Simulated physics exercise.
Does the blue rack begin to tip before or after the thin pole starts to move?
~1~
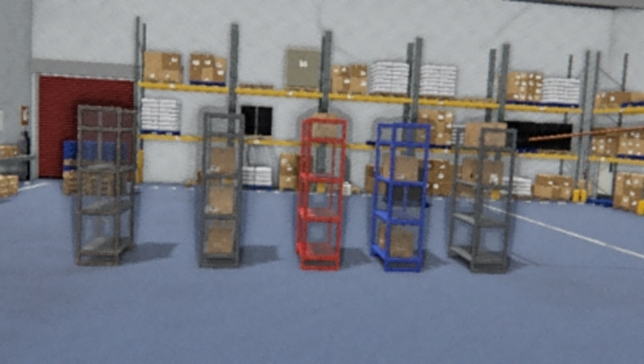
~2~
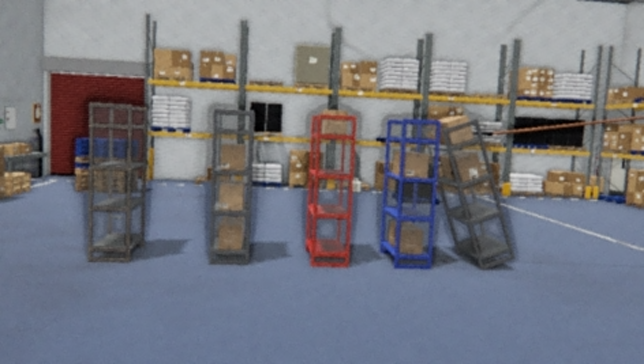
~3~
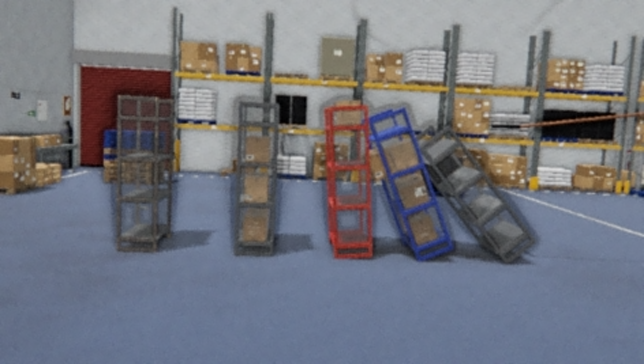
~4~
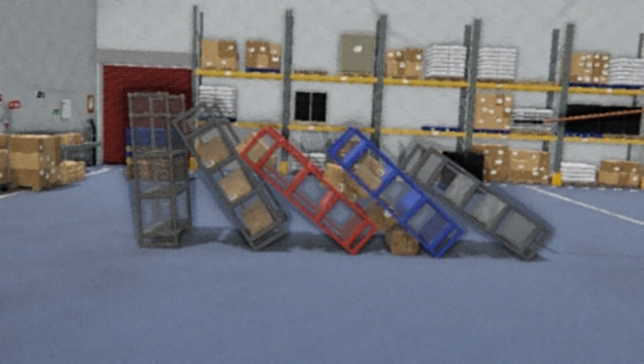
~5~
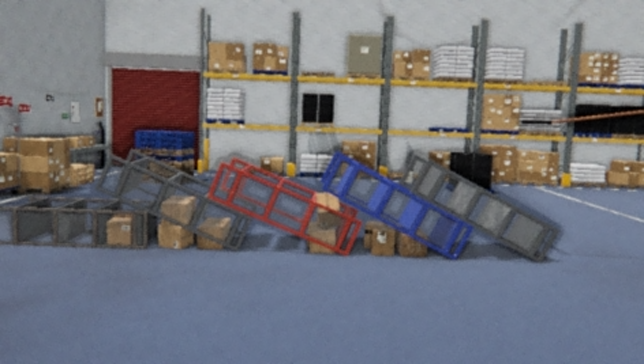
The blue rack begins to tip after the pole starts to move. The pole shifts left while the blue rack is still upright.
We see five open racks in a row in a warehouse, one red and one blue, as a thin pole moves left toward the rightmost, which tips left. The others topple in turn, spilling cartons, until the leftmost lies on the floor and the rest slant against one another.
